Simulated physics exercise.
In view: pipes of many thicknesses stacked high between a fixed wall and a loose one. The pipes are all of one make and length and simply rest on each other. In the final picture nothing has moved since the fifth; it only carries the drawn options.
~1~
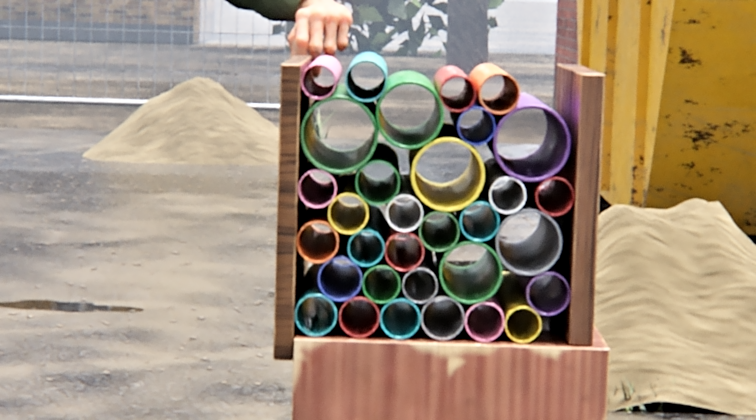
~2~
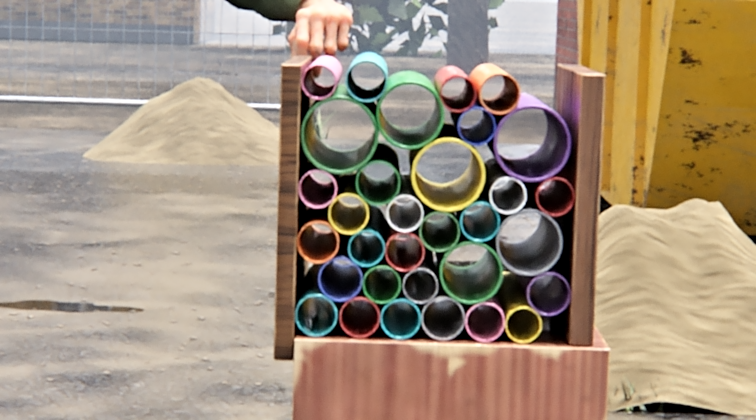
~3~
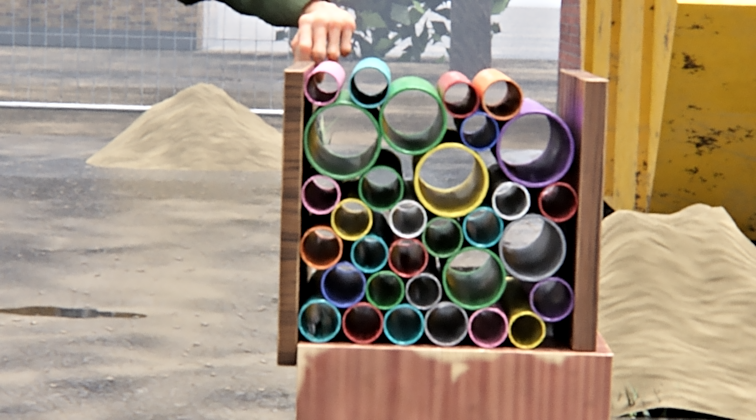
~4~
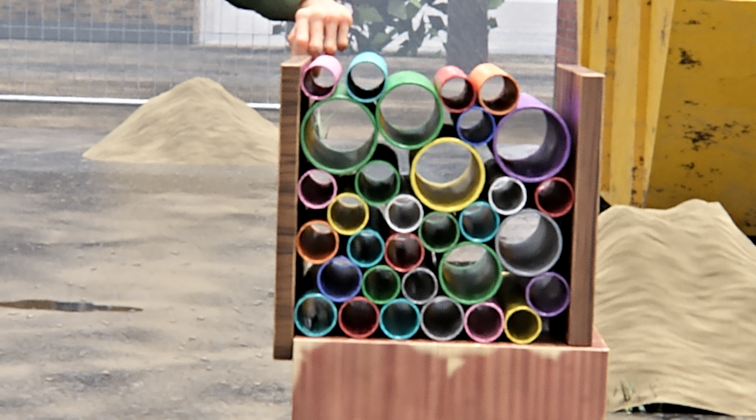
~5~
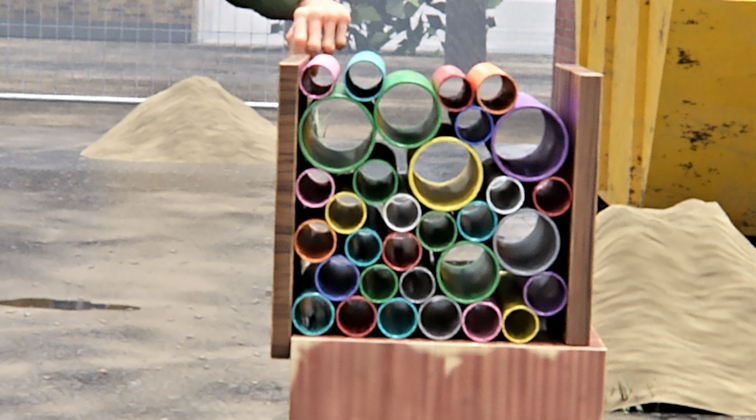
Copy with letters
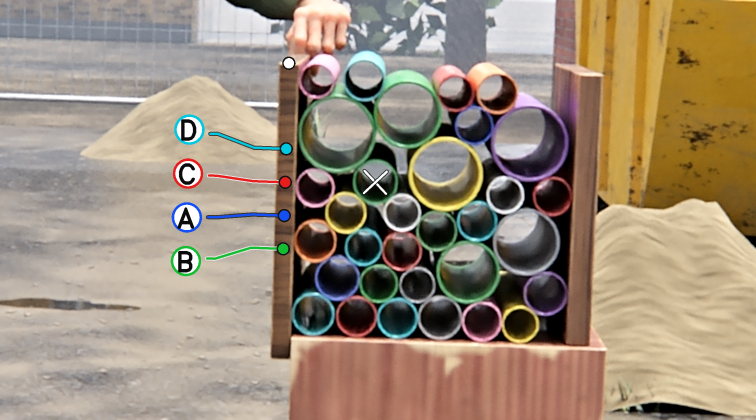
In a yard with sand piles and a yellow metal container, a hand rested on a wooden side board beside a stack of colourful pipes, and nothing moved apart from the view shaking slightly.
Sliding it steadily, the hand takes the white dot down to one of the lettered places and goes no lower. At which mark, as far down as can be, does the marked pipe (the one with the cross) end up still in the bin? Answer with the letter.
The answer is mark B.
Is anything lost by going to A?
Yes.
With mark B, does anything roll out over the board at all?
Yes, at B.
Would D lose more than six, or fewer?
It loses fewer than six.
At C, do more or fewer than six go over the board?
At C, fewer than six.
On the marked copy, A at (285, 215); B at (284, 249); C at (286, 182); D at (287, 149); the cross at (375, 183); the white dot at (289, 63).
Taking B. A third of the way, top of the board (297, 145).
Two thirds of the way, top of the board (294, 237).
When it is over, top of the board (294, 248), about four out over the board, the crossed one still inside.
As for the rest, A keeps the crossed one inside; C keeps the crossed one inside; D keeps the crossed one inside.
